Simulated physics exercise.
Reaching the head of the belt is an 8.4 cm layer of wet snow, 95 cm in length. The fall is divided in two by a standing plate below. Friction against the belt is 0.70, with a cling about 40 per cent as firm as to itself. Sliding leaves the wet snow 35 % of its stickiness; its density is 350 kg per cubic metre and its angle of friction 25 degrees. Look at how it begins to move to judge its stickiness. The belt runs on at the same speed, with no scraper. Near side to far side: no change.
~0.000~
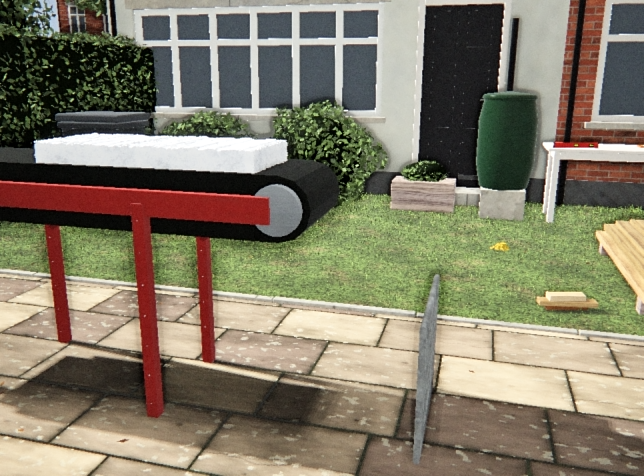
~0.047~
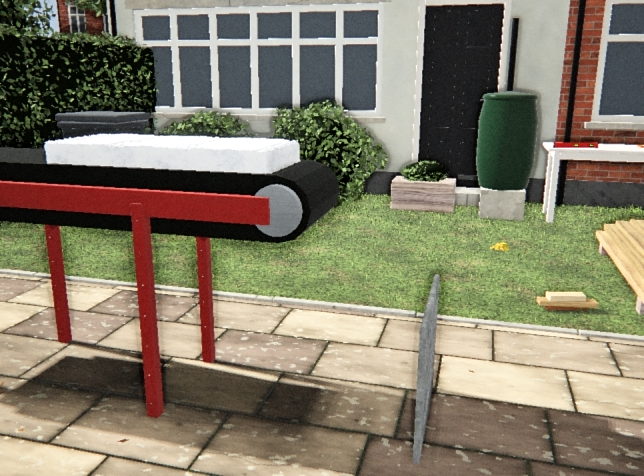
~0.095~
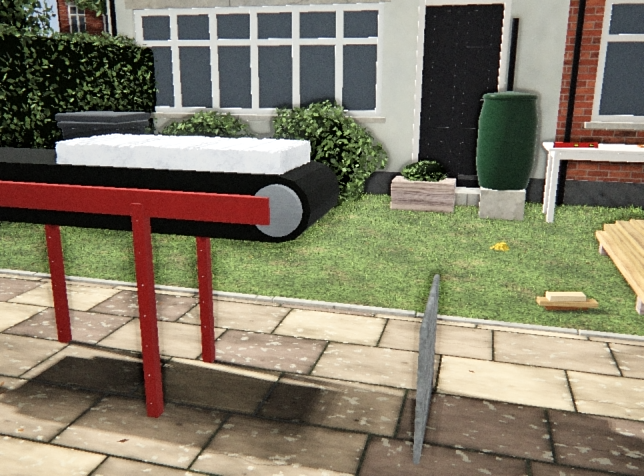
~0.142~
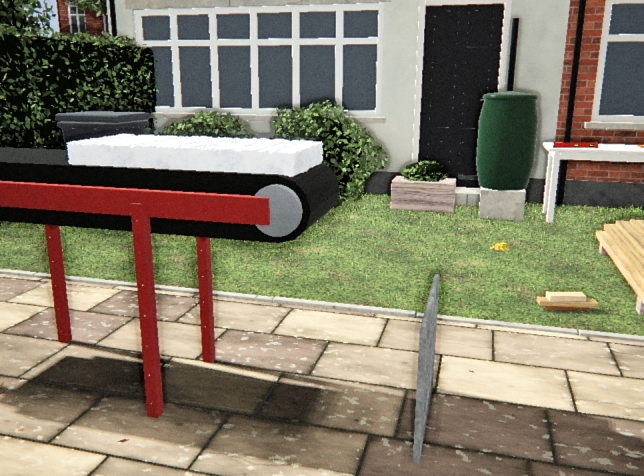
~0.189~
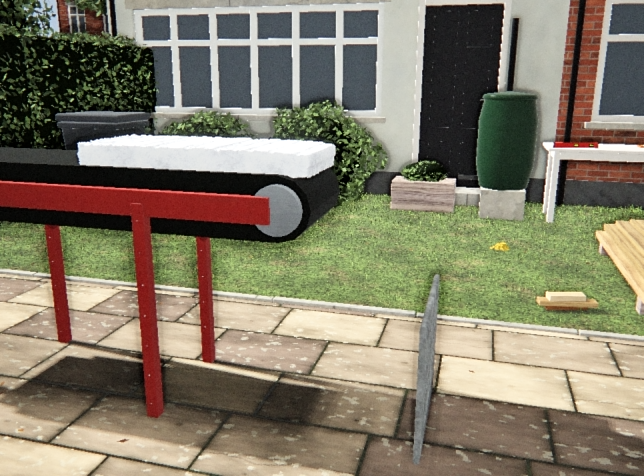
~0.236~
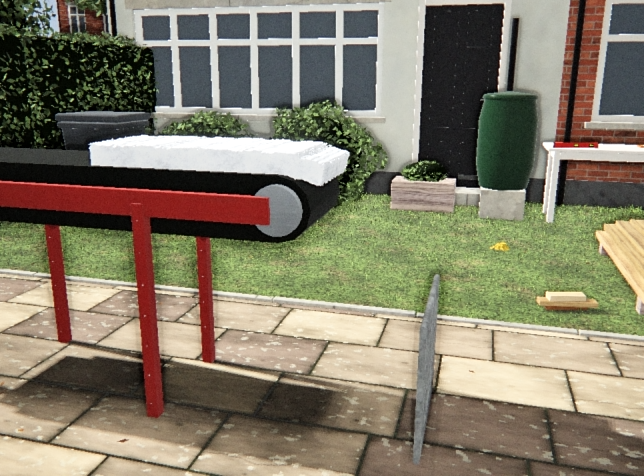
The footage shows a white slab of wet snow riding rightward on a black conveyor belt with a red frame, its front edge extending past the end roller and becoming uneven, while a thin grey plate stands motionless on the paving below.
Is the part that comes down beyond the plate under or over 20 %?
Under.
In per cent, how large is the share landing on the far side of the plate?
About 0 %.
After 0.48 s, 0 % is beyond the plate's line.
After 0.77 s, 0 % is beyond the plate's line.
After 1.06 s, 0 % is beyond the plate's line.
After 1.35 s, 0 % is beyond the plate's line.
After 2.53 s, at the end, 0 % is beyond the plate's line.
